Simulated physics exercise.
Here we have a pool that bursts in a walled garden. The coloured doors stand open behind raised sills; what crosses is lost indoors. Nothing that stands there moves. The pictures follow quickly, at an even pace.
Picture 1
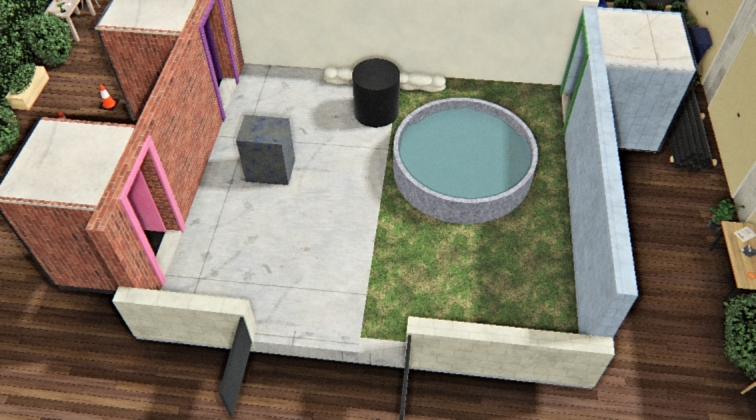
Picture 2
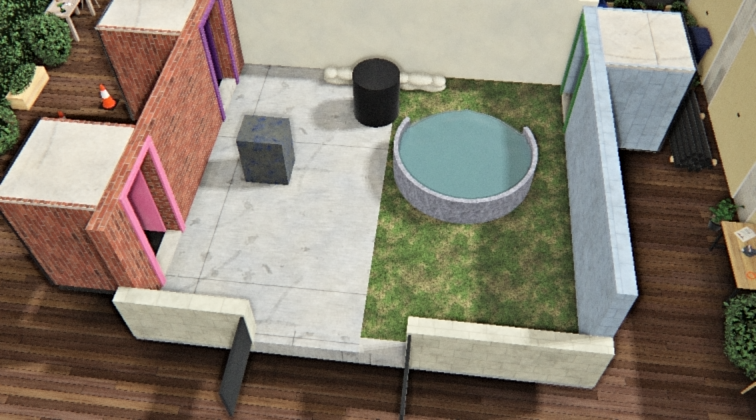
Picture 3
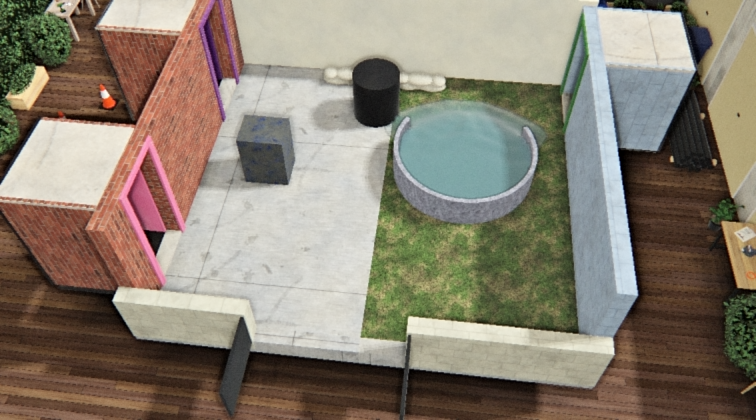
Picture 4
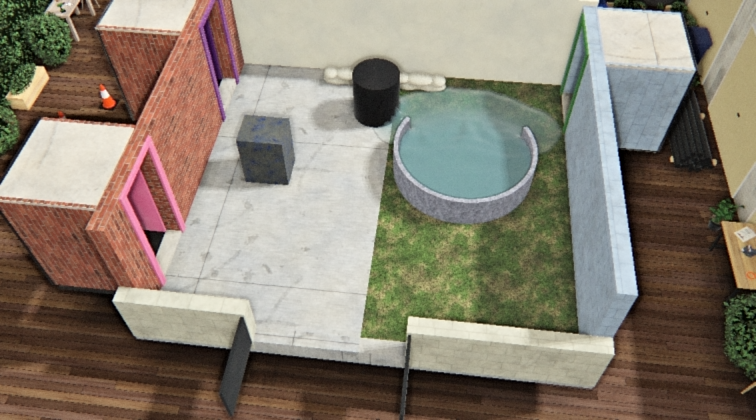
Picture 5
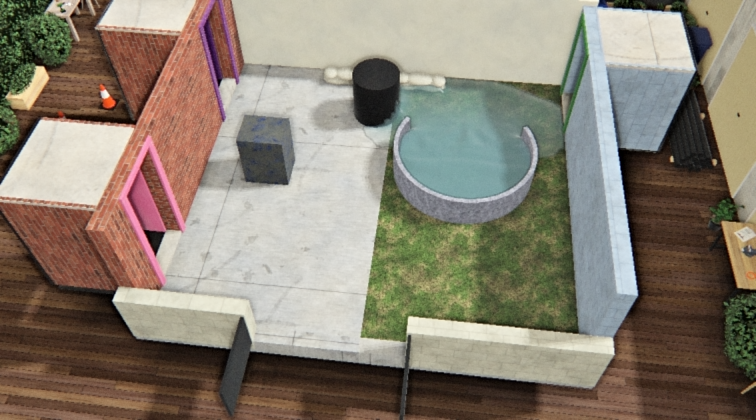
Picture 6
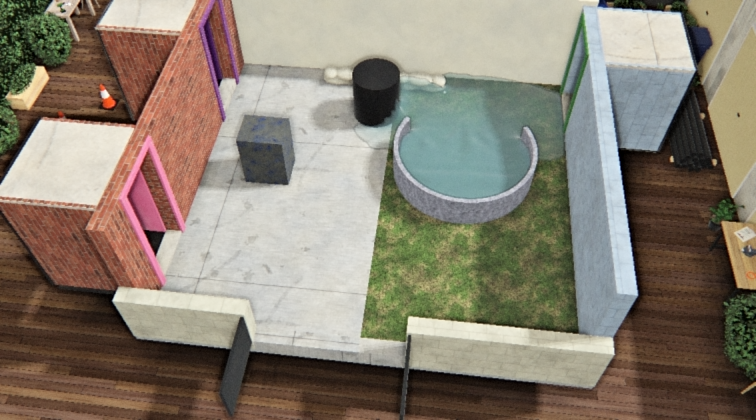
In a walled garden, a round pool's far side opens and water spreads behind it.
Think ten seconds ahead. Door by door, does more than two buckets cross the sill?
The pink door admits no more than that; the purple door admits no more than that; the green door lets in a lot.
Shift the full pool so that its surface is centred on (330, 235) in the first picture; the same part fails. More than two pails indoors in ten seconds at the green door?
One by one: The green door stays under.
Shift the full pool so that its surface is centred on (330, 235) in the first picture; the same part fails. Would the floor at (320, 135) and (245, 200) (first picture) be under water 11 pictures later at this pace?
In turn: Wet, wet.
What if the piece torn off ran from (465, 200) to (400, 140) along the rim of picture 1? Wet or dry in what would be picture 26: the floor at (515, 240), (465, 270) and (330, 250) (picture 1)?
In turn: No water, covered, awash.
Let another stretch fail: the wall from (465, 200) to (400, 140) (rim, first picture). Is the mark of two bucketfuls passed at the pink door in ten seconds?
My reading: The pink one goes over.
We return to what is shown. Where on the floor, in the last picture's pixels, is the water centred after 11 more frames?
At about (457, 128).
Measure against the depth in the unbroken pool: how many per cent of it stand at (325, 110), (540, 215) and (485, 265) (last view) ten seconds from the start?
In turn 4, 8 and 8 in a hundred.
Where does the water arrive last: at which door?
That is the pink-painted one.
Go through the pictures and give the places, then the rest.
Still water in the round tank at (465, 150), in the first frame.
Water pours out on the round tank's far side and has run to a hidden place, in the second frame.
The front is at (541, 136), out from the gap on the round tank's far side, in the third frame.
Water pours out on the round tank's far side and has run to (555, 135), in the fourth frame.
The front is at (560, 112), out from the gap on the round tank's far side, in the fifth frame.
Water pours out on the round tank's far side and has run to (559, 97), in the sixth frame.
A moment on, water covers 20 % of the floor; the pink door not reached, the purple door not reached, the green door under two buckets in.
Next, water covers 30 % of the floor; the pink door not reached, the purple door wet at the sill, nothing in, the green door over two buckets in.
Then, water covers 45 % of the floor; the pink door not reached, the purple door wet at the sill, nothing in, the green door far over two buckets in.
Later, water covers 70 % of the floor; the pink door wet at the sill, nothing in, the purple door wet at the sill, nothing in, the green door far over two buckets in.
In the end, water covers 95 % of the floor; the pink door wet at the sill, nothing in, the purple door wet at the sill, nothing in, the green door far over two buckets in.
